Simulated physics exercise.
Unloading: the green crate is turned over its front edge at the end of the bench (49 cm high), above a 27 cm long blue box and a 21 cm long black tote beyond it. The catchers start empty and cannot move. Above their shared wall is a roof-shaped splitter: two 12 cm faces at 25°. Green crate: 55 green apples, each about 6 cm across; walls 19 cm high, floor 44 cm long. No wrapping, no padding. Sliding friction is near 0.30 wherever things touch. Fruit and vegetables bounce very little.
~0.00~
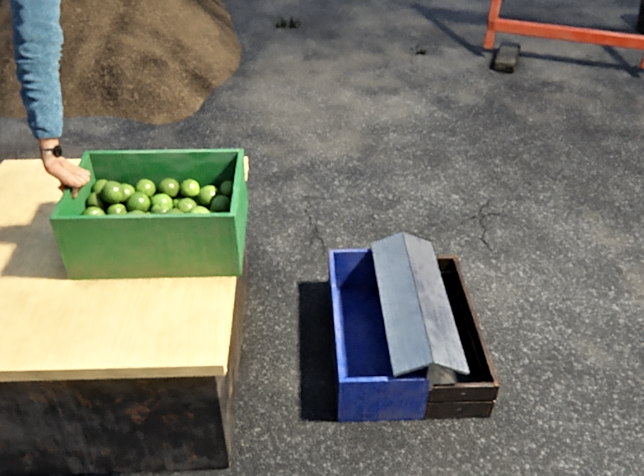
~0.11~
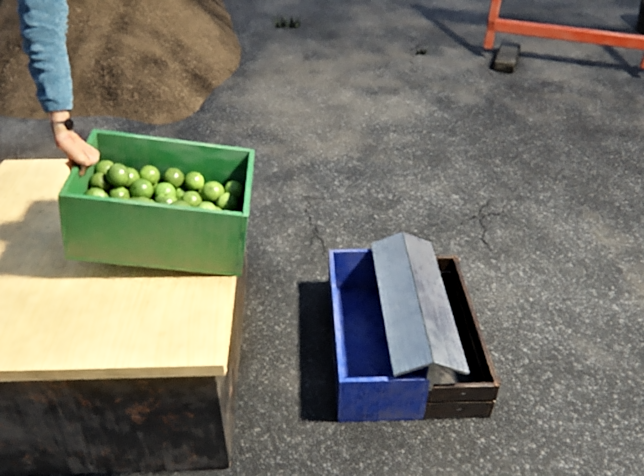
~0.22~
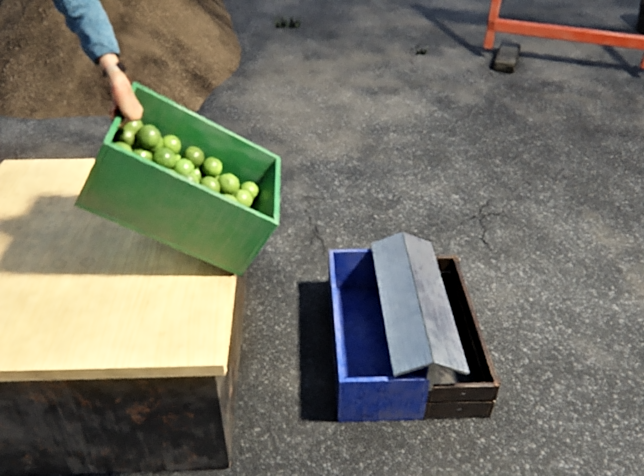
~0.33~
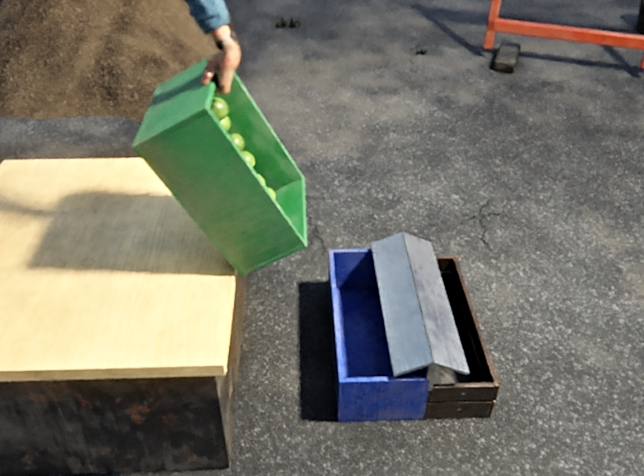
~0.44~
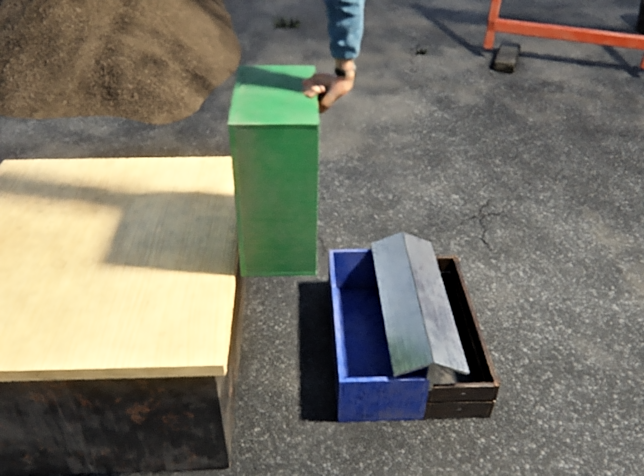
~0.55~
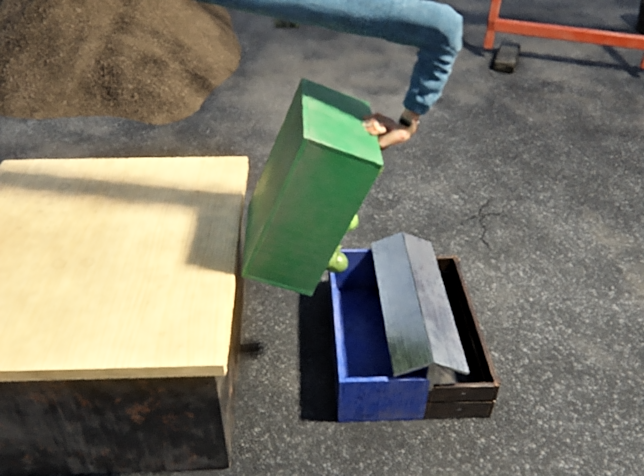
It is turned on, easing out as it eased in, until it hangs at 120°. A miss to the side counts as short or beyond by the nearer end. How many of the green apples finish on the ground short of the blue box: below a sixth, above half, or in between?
Less than a sixth of the green apples end on the ground short of the blue box.
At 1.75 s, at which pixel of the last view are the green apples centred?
At about (381, 338).
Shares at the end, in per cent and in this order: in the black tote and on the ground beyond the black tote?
About 0 and 35 per cent.
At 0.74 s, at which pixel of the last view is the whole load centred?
Around (382, 284).
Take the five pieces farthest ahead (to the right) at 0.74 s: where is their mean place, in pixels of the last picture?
At about (474, 282).
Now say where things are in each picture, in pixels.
In the first frame (places track the rim corner closest to us here), green crate (55, 217); blue box (344, 380); tipped 0°; all still inside.
In the second frame, green crate (64, 194); tipped 9°.
In the third frame, green crate (110, 143); tipped 32°.
In the fourth frame, green crate (210, 110); tipped 61°.
In the fifth frame, green crate (319, 128); tipped 91°.
In the sixth frame, green crate (381, 168); blue box (344, 380); tipped 112°; 2 out, the lowest apple at (336, 263).
After 0.74 s, tilt 120°; 5 still in the green crate, 10 in the blue box and 40 in the air.
After 0.98 s, tilt 120°; 32 in the blue box, 12 on the ground beyond the black tote and 11 in the air.
After 1.32 s, tilt 120°; 36 in the blue box, 17 on the ground beyond the black tote and 2 in the air.
Final count (at 1.75 s), 36 in the blue box, 1 on the ground short of the blue box and 18 on the ground beyond the black tote. Asked share, 1 of 55, 2 per cent.
